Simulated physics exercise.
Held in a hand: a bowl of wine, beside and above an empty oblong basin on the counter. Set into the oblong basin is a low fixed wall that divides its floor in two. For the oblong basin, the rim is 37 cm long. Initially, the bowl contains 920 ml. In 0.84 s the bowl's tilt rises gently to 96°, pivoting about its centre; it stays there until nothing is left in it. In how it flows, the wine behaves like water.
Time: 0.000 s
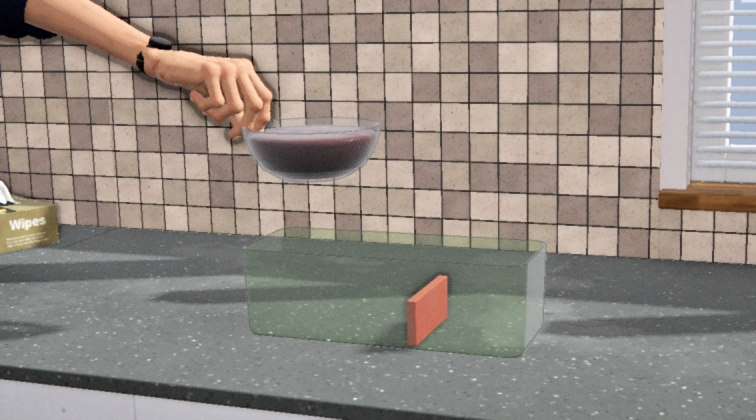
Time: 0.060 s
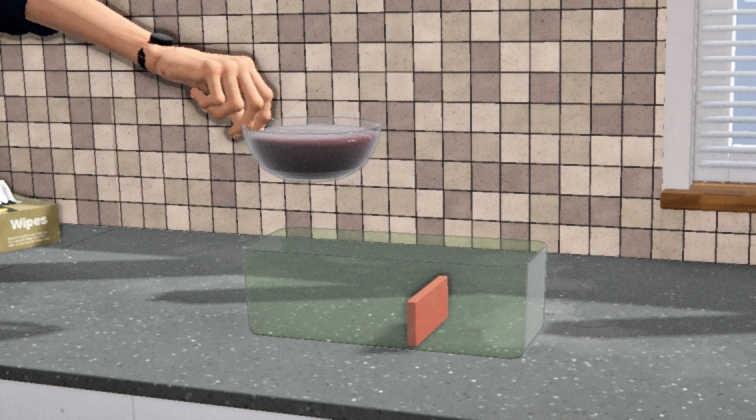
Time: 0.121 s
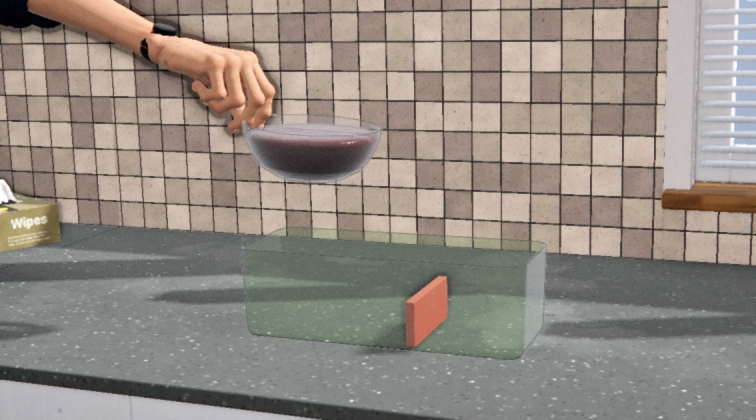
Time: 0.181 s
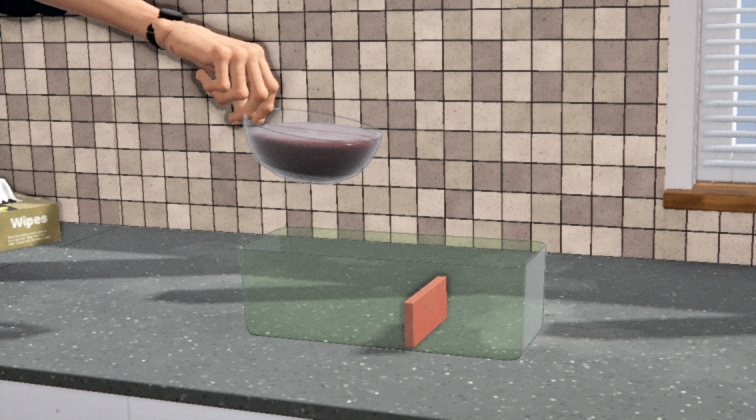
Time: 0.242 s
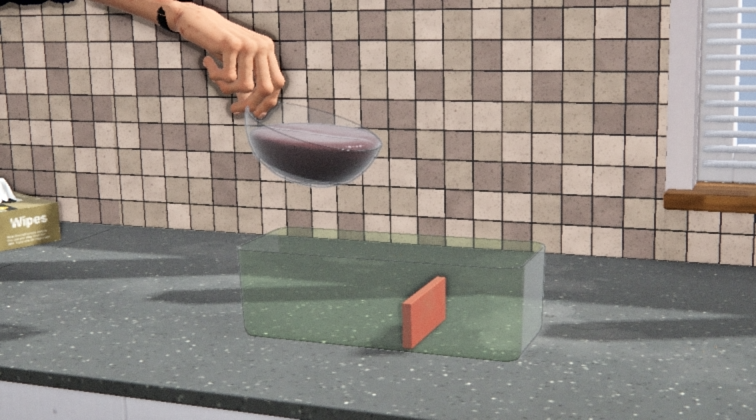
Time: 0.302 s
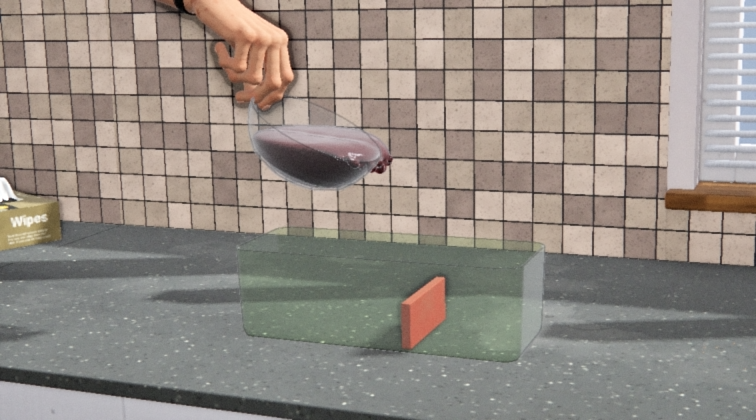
On a speckled kitchen counter against a tiled wall, a hand holds a clear bowl of dark red liquid above a see-through oblong basin with a small red block in it. The hand gradually tilts the bowl down to the right, and the liquid begins spilling over its right rim.
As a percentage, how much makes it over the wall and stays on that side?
Some 34 per cent makes it over and stays.
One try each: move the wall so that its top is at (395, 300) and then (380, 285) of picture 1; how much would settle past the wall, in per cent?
Try 1: 70 %; try 2: 80 %.
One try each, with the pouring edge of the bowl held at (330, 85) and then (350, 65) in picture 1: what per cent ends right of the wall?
The first try gives 5 percent and the second 25 percent.
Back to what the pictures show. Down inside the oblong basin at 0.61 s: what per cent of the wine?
Roughly 52 percent of it.
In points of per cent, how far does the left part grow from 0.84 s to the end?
It comes to some 0 per cent.
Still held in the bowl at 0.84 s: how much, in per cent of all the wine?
Remaining share: Approx. 0 %.
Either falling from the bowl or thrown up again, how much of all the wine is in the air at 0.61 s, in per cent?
About 30 per cent.
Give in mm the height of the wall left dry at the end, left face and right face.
Left about 38 mm, while the right is about 38 mm.
By 0.61 s the tilt is 80° and 15 per cent is still to pour, 22 is left of the wall and 30 right of it.
By 0.84 s the tilt is 96° and 0 per cent is still to pour, 58 is left of the wall and 33 right of it.
By 1.08 s the tilt is 96° and 0 per cent is still to pour, 58 is left of the wall and 34 right of it.
By 1.34 s the tilt is 96° and 0 per cent is still to pour, 58 is left of the wall and 34 right of it.
At rest 58 per cent lies left of the wall, 34 right of it and 8 outside.
